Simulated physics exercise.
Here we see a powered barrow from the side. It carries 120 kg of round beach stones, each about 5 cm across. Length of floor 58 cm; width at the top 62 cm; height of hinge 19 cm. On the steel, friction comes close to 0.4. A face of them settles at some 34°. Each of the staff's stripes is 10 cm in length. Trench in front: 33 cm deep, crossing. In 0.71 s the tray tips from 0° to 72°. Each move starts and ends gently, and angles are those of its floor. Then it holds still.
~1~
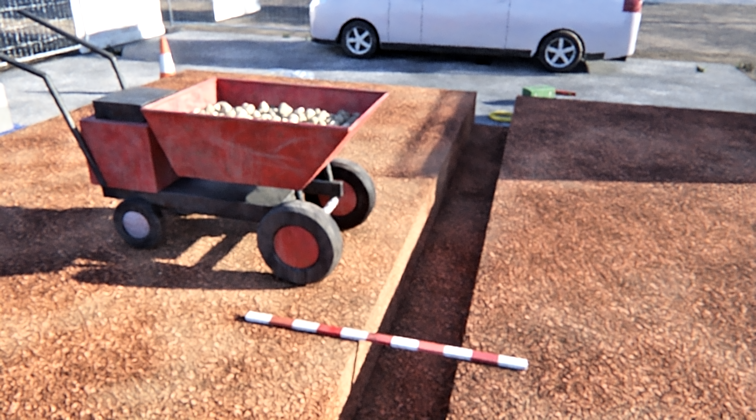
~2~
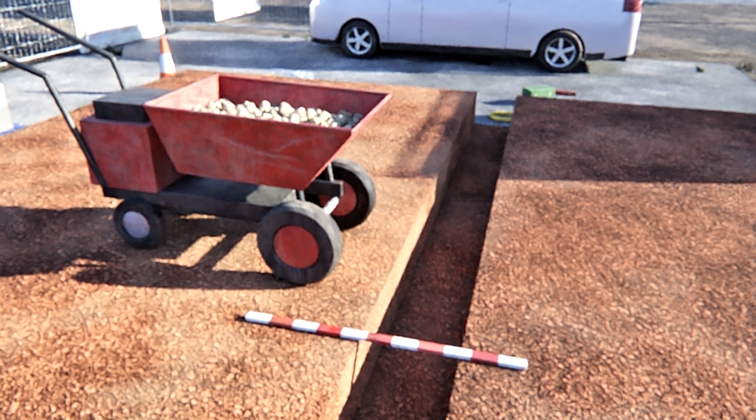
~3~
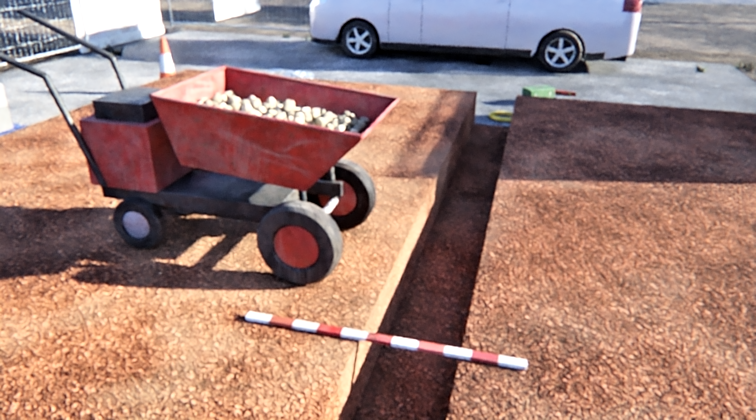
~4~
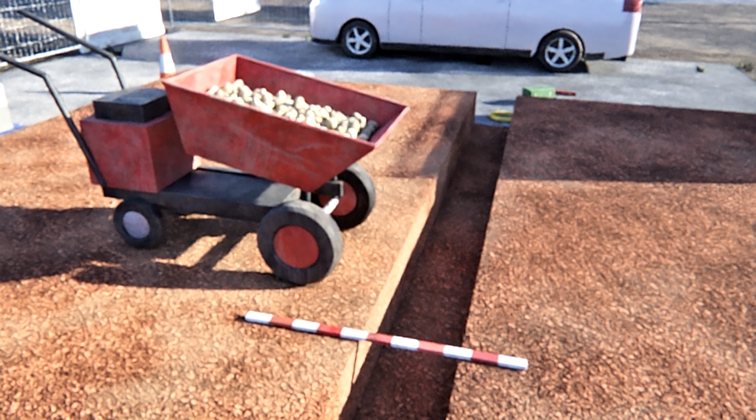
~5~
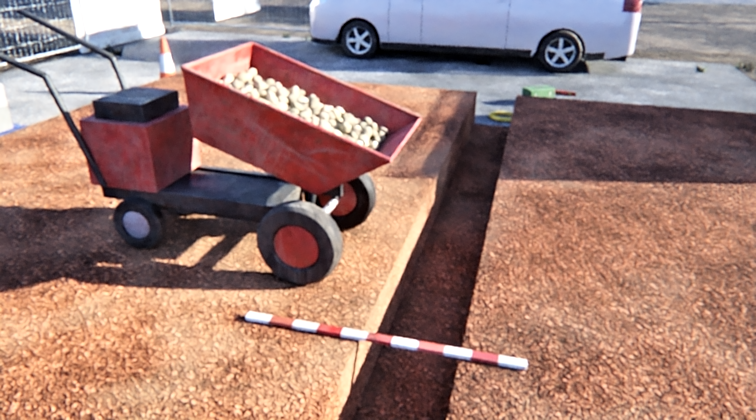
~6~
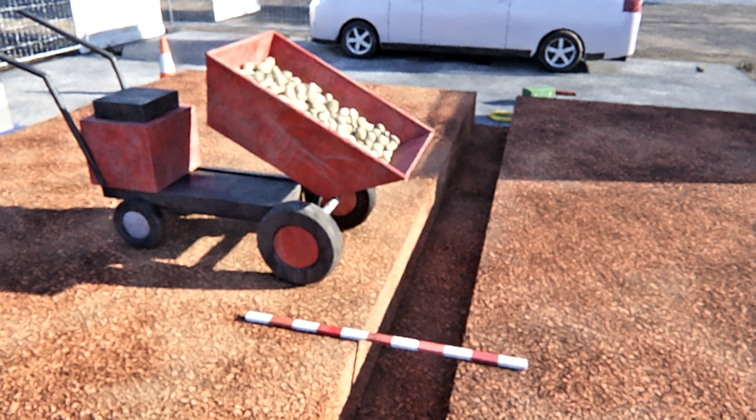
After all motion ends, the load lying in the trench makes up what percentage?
It makes up about 37 per cent.
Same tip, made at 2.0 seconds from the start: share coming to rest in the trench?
About 55 percent, I'd say.
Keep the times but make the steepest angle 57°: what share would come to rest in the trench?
It would come to about 35 percent.
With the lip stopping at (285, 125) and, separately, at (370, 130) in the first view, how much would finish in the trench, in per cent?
Near 95 and near 25 percent.
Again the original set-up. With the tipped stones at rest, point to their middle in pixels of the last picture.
Roughly at (513, 278).
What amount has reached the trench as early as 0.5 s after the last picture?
By that point it's something like 10 in a hundred.
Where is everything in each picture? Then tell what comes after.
In the first picture, the tray is at 0°, its lip at (349, 130); the top of the load is at (263, 112).
In the second picture, lip at (353, 132), floor tilted 1°, highest stones at (253, 110).
In the third picture, the tray is at 5°, its lip at (362, 138); the top of the load is at (244, 103).
In the fourth picture, lip at (375, 147), floor tilted 12°, highest stones at (236, 93).
In the fifth picture, the tray is at 19°, its lip at (390, 161); the top of the load is at (245, 78).
In the sixth picture, lip at (405, 178), floor tilted 28°, highest stones at (263, 67).
Then, 0.2 s after the last picture the floor is at 60°, 100 % in the tray; the foremost stones are at (423, 216).
Then, 0.5 s after the last picture the floor is at 72°, 70 % in the tray, 12 % in the trench, 19 % past the trench; the foremost stones are at (525, 282).
Then, 0.9 s after the last picture the floor is at 72°, 13 % in the tray, 25 % in the trench, 62 % past the trench; the foremost stones are at (709, 308).
Then, 2.8 s after the last picture the floor is at 72°, 0 % in the tray, 37 % in the trench, 63 % past the trench; the foremost stones are past the picture's edge.
